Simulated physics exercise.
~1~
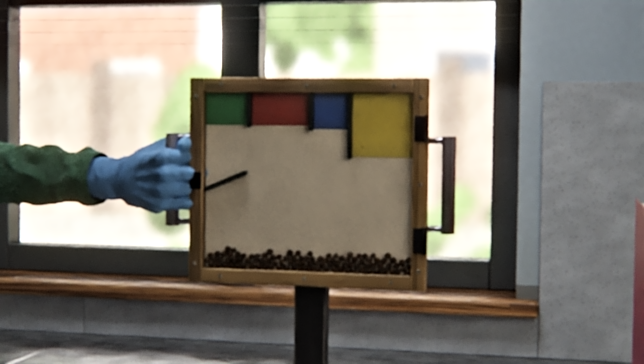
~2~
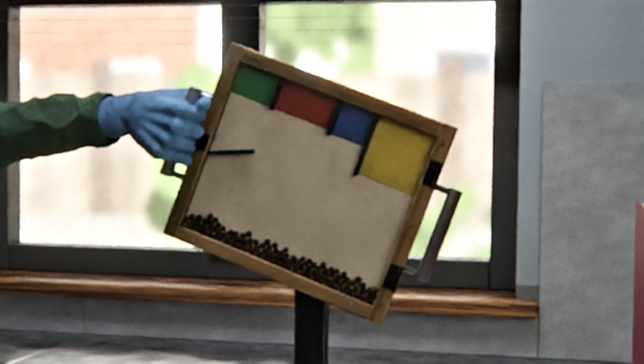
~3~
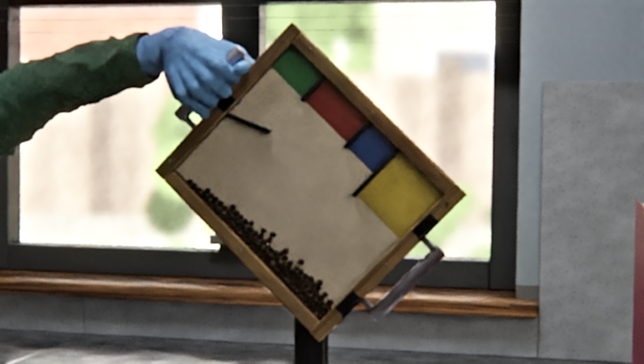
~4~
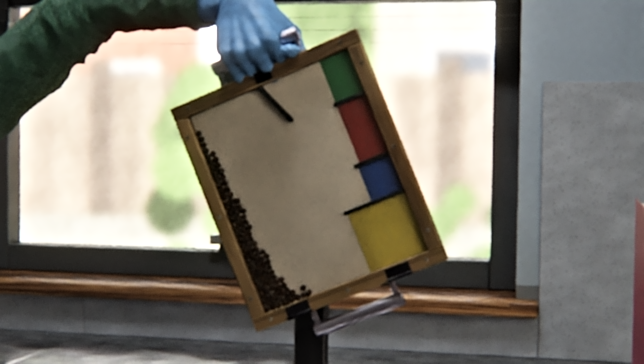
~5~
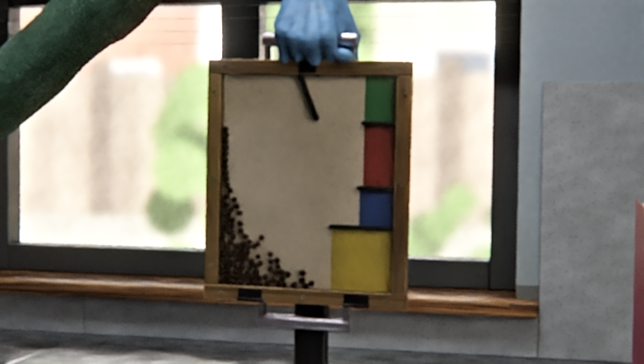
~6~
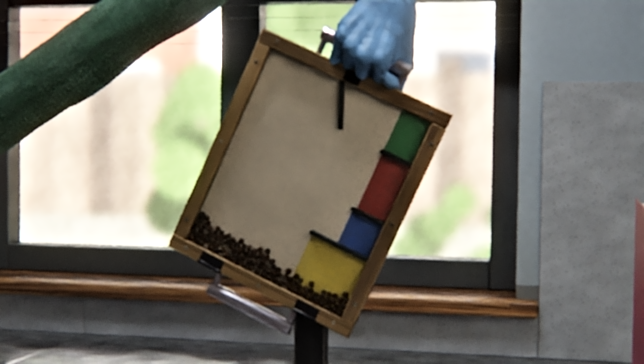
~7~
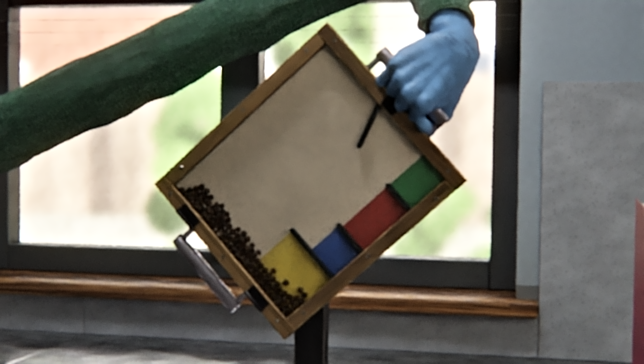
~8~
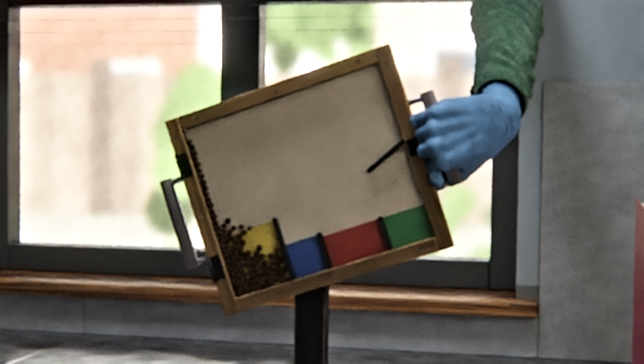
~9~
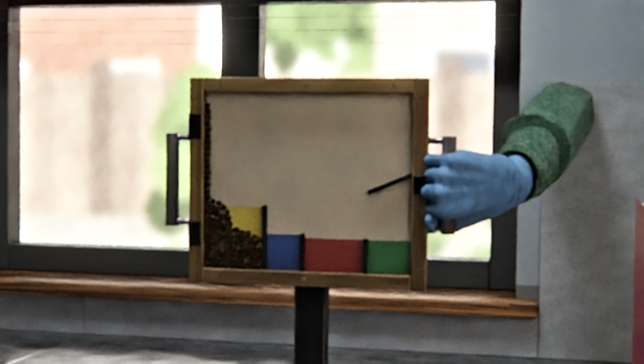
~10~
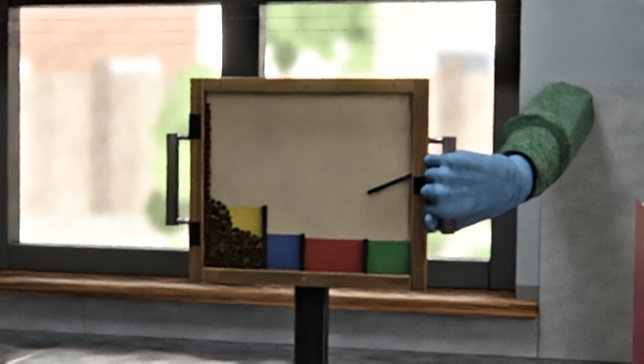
A gloved hand turns a box clockwise upside down, heaping brown pills at the yellow pocket.
